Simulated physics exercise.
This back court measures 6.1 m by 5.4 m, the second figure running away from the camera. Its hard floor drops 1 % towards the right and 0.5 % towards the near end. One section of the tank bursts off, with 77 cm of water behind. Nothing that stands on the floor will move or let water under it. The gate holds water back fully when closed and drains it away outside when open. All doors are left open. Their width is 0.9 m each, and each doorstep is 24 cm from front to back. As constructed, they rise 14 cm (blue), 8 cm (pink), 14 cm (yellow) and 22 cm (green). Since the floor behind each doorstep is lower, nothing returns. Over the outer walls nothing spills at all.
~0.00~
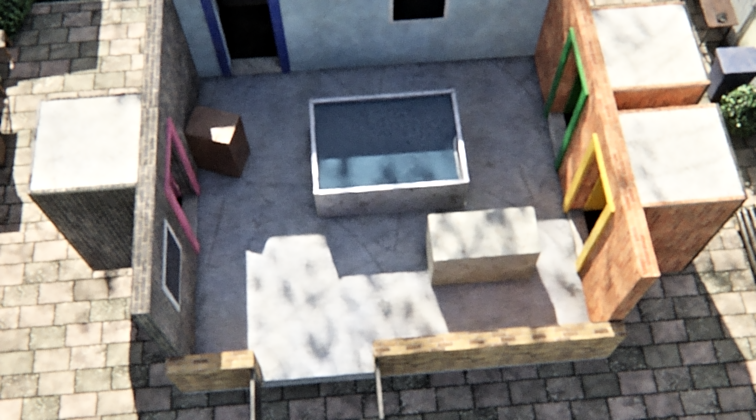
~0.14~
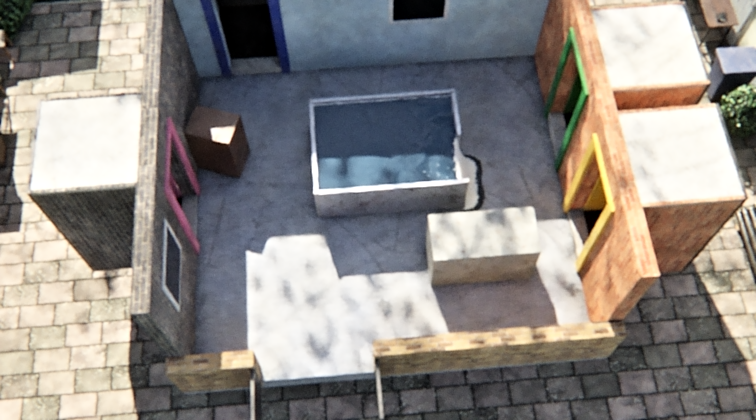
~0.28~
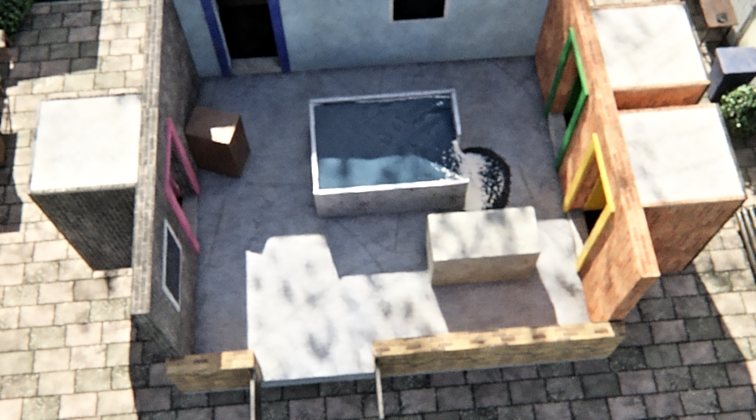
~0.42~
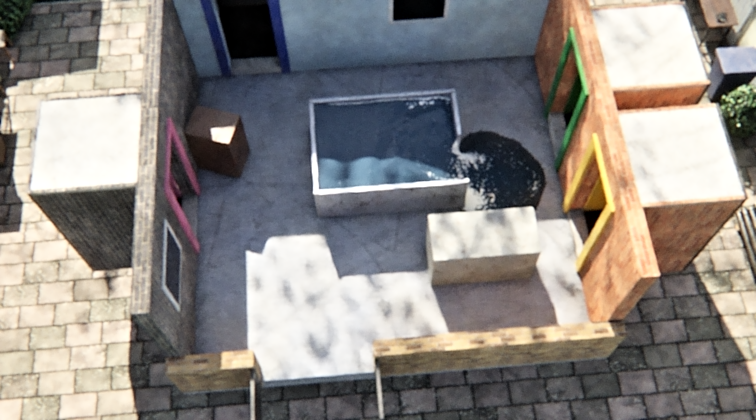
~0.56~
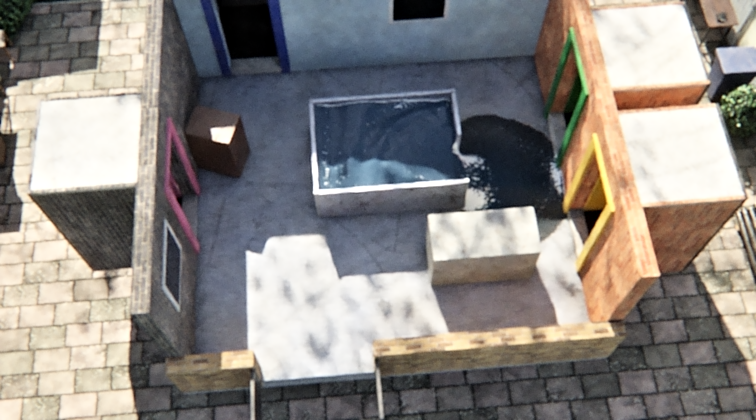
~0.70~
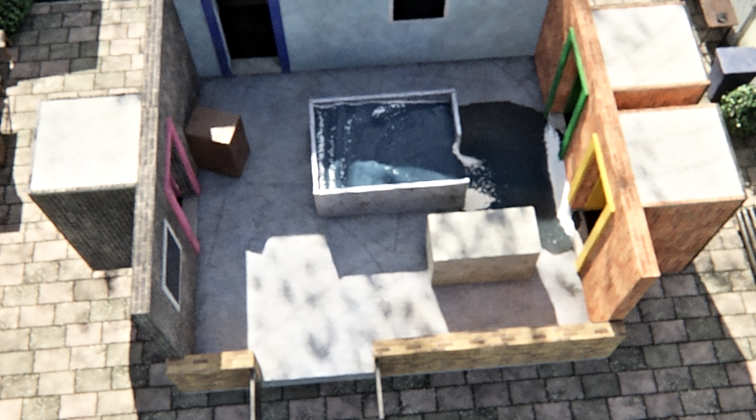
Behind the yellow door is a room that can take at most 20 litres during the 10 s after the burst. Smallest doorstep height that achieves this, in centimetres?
33 cm.
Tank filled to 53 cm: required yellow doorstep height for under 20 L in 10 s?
I'd go with near 21 cm then.
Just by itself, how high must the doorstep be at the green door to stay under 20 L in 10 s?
At the green door it takes roughly 31 centimetres.
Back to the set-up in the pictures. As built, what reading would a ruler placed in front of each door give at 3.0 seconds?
Blue door 0 cm, pink door 0 cm, yellow door 24 cm, green door 25 cm.
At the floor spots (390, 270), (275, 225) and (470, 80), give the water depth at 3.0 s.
Going through the spots in order gives 0, 0 and 13 centimetres.
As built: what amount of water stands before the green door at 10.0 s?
Lab note: Depth approx. 9.0 cm.
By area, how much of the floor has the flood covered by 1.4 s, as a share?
Some 20 in a hundred.
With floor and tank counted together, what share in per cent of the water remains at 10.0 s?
Around 86 per cent of the water.
After 1.4 s water covers 20 % of the floor, deepest (46 cm) near (552, 185); 36 cm at the yellow door, 33 litres in over its 14 cm doorstep.
After 3.0 s water covers 45 % of the floor, deepest (32 cm) near (552, 185); 24 cm at the yellow door, 180 litres in over its 14 cm doorstep.
After 10.0 s water covers 95 % of the floor, deepest (14 cm) near (262, 141); 10 cm at the yellow door, 239 litres in over its 14 cm doorstep.
At the yellow door as built, the water arrived by 0.7 s and peaked near 36 cm at 1.4 s.
Run again over the same 10 s with other heights there, 56 litres in over 26 cm, 3 litres over 41 cm. The limit of 20 litres is kept from about 33 cm up.
